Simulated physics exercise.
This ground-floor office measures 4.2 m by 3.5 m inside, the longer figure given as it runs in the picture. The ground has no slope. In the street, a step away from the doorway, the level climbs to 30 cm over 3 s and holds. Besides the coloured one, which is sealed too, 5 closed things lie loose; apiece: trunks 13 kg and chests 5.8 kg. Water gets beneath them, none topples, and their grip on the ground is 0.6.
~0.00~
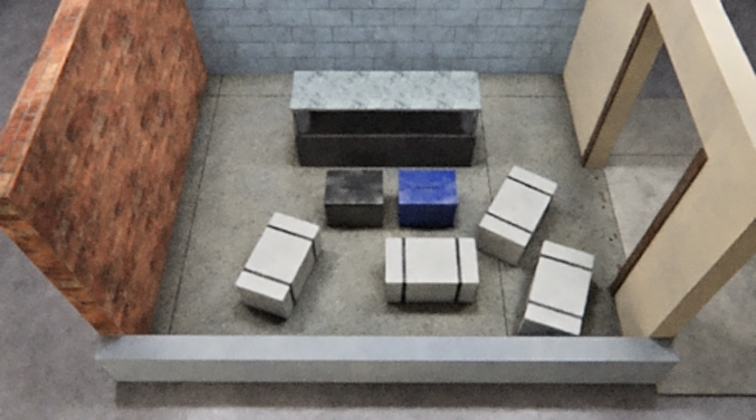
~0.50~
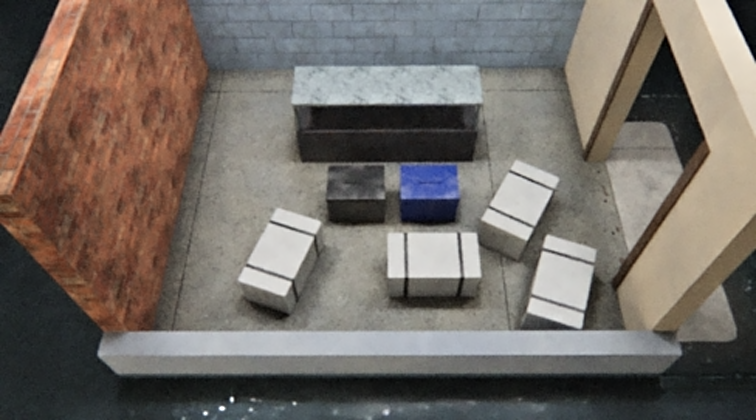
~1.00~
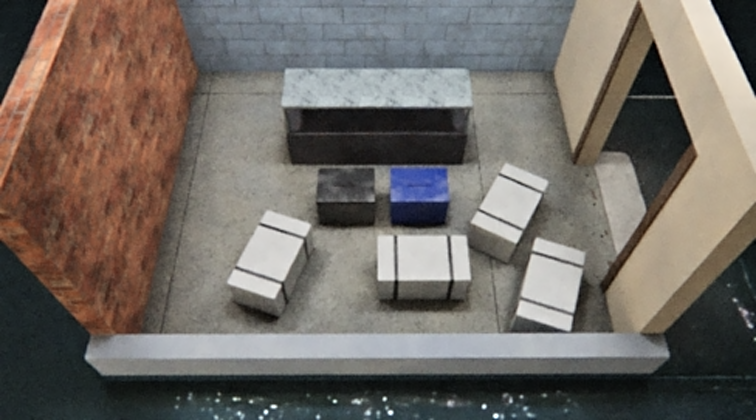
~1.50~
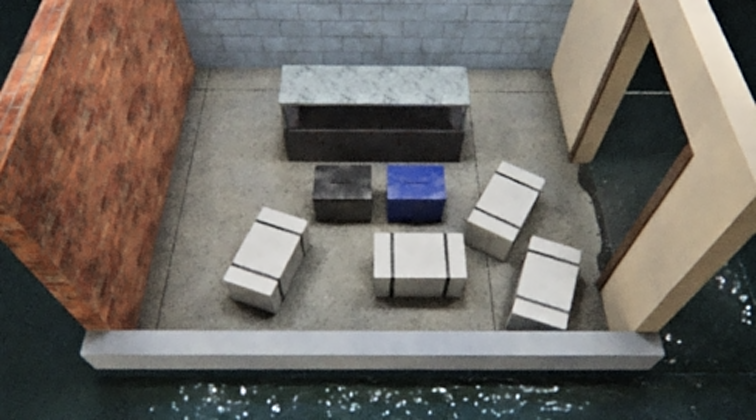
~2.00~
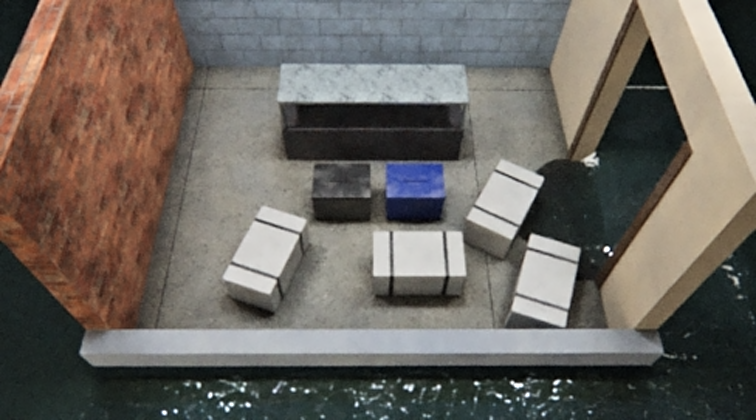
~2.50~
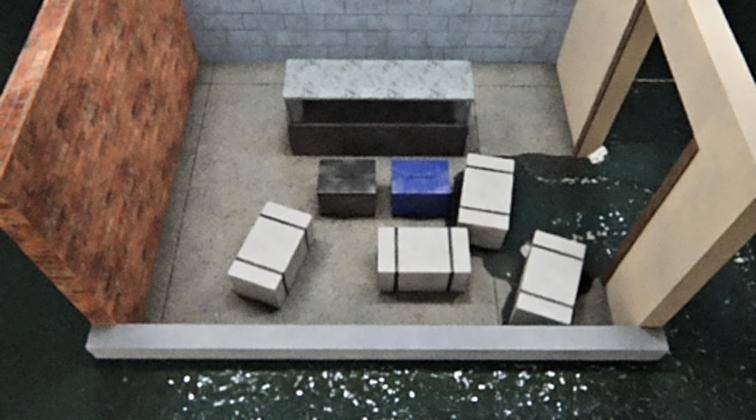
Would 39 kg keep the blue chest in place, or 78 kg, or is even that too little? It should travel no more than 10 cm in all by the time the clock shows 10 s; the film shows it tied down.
I expect that only the higher weight holds it.
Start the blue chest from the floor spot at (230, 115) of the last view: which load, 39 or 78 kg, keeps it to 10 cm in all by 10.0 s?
It takes the larger.
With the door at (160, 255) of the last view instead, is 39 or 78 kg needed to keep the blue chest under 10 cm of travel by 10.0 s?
Then only the larger load is enough.
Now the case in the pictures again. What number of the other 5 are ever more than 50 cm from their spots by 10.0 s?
5 of them.
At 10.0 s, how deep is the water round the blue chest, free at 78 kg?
About 17 cm.
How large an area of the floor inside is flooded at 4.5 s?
Roughly 9.5 m2.
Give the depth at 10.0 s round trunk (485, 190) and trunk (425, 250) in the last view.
Roughly 17 and 23 cm.
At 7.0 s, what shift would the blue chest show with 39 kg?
Roughly 50 cm.
After 3.5 s the blue chest would be 1 cm from its start with 39 kg and 0 cm from its start with 78 kg; 7 cm of water round it then.
After 4.5 s the blue chest would be 28 cm from its start with 39 kg and 0 cm from its start with 78 kg; 10 cm of water round it then.
After 7.0 s the blue chest would be 46 cm from its start with 39 kg and 0 cm from its start with 78 kg; 11 cm of water round it then.
After 10.0 s the blue chest would be 133 cm from its start with 39 kg and 0 cm from its start with 78 kg; 17 cm of water round it then.
